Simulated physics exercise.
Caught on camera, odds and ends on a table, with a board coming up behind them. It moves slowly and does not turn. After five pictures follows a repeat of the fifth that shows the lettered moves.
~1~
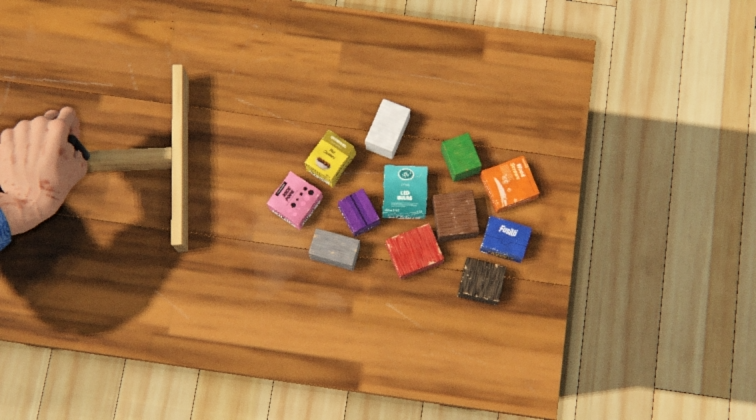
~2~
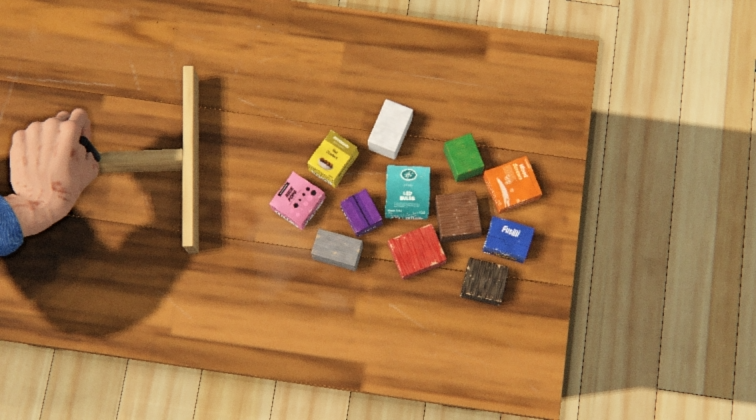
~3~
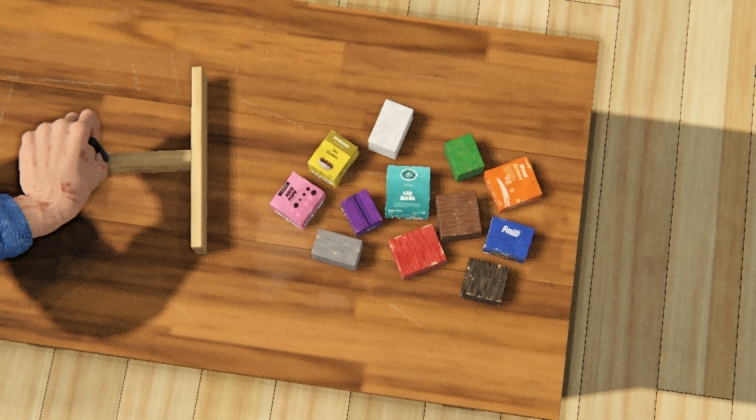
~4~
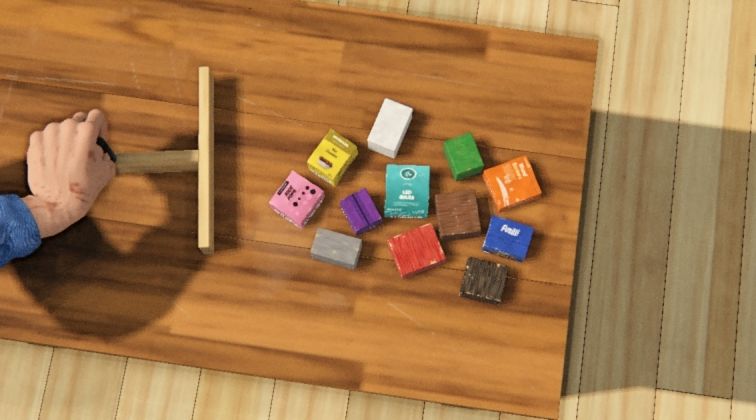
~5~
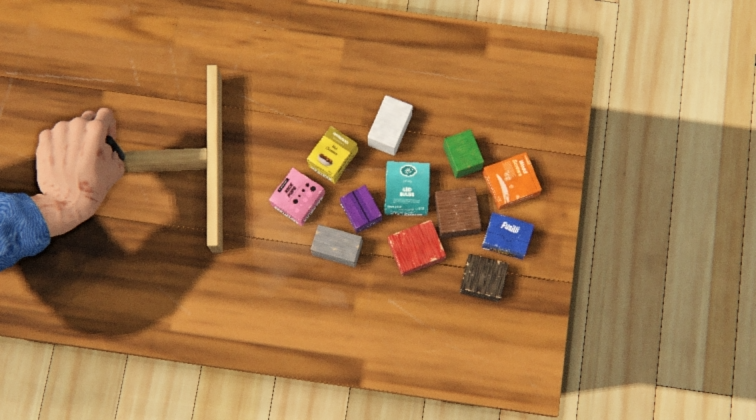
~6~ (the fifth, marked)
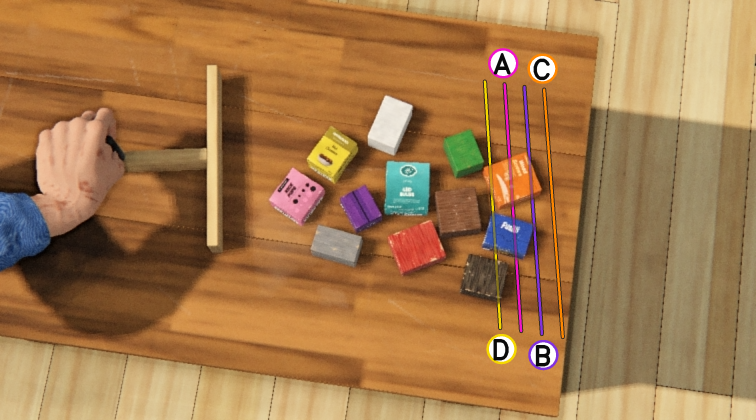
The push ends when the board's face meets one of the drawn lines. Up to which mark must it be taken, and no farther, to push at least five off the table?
Stop at B.
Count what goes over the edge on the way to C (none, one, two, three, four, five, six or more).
In all, six or more.
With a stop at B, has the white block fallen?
No.
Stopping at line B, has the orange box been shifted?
Yes.
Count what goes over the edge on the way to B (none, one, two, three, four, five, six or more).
By then, six or more.
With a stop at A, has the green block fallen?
No.
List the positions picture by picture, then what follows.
Green block (461, 157); turquoise box (405, 193); pink packet (295, 201), in the first frame.
Board (188, 154); purple box (362, 213), in the second frame.
Board (196, 155); orange box (512, 185), in the third frame.
Board (204, 155); yellow packet (333, 158), in the fourth frame.
Board (212, 153); grey block (337, 246); black block (484, 278); brown block (458, 213), in the fifth frame.
On the copy, A at (513, 205); B at (533, 207); C at (553, 210); D at (492, 202).
On B. First, board (328, 169); brown block (466, 213); grey block (358, 242).
Then, board (442, 185); blue packet (567, 258); orange box (554, 155).
Finally, board (533, 198); blue packet over the edge; brown block over the edge; seven fallen.
By contrast, A drops only four; C drops eight, but is farther than needed; D drops only three.
